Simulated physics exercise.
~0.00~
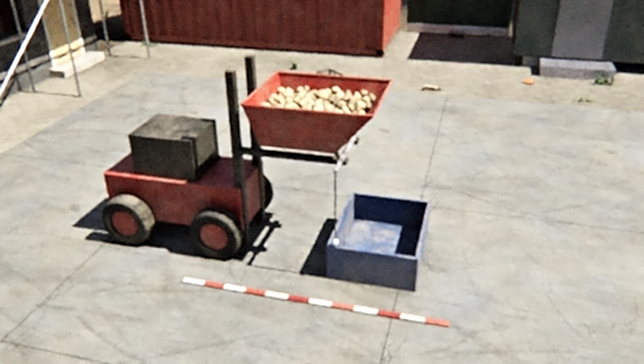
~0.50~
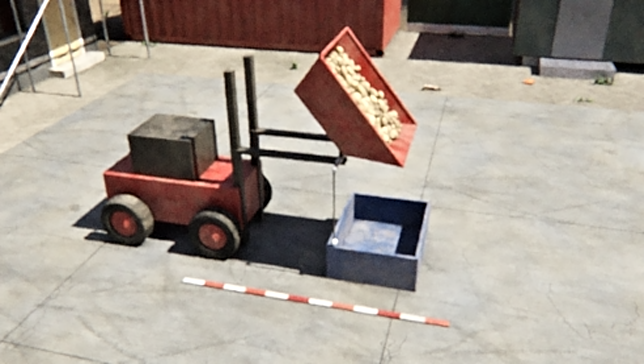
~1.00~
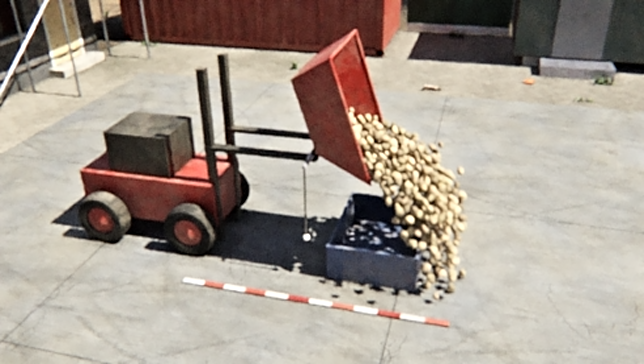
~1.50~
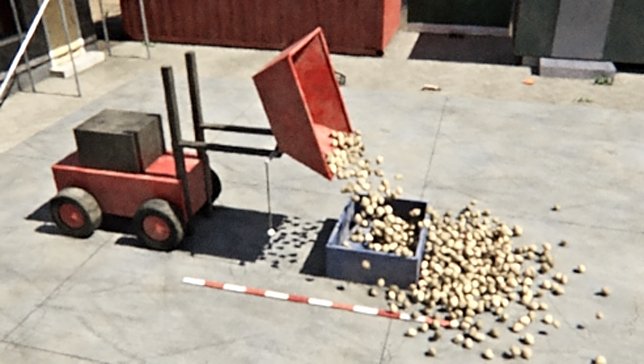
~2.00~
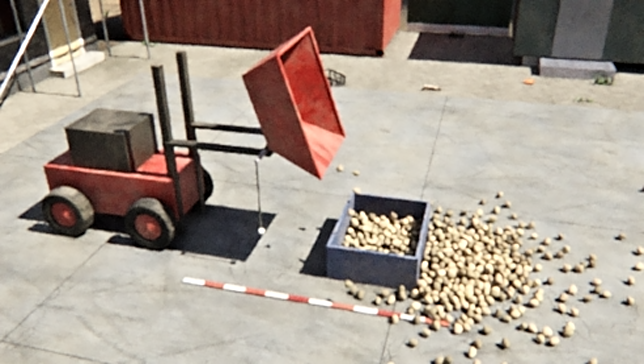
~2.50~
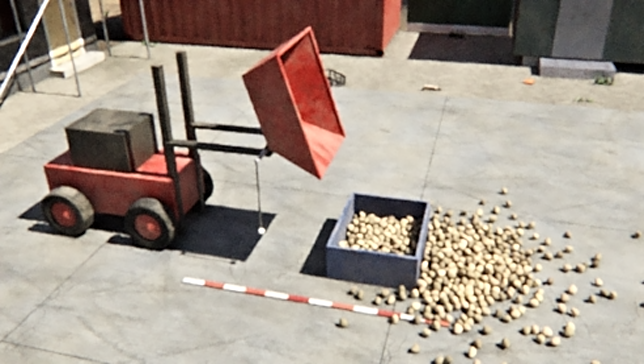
A red forklift tipped its skip of pale, rounded stones steeply to the right and backed away to the left as they poured out. Some landed in the blue bin, but more spilled across the ground beyond it, leaving the skip empty.
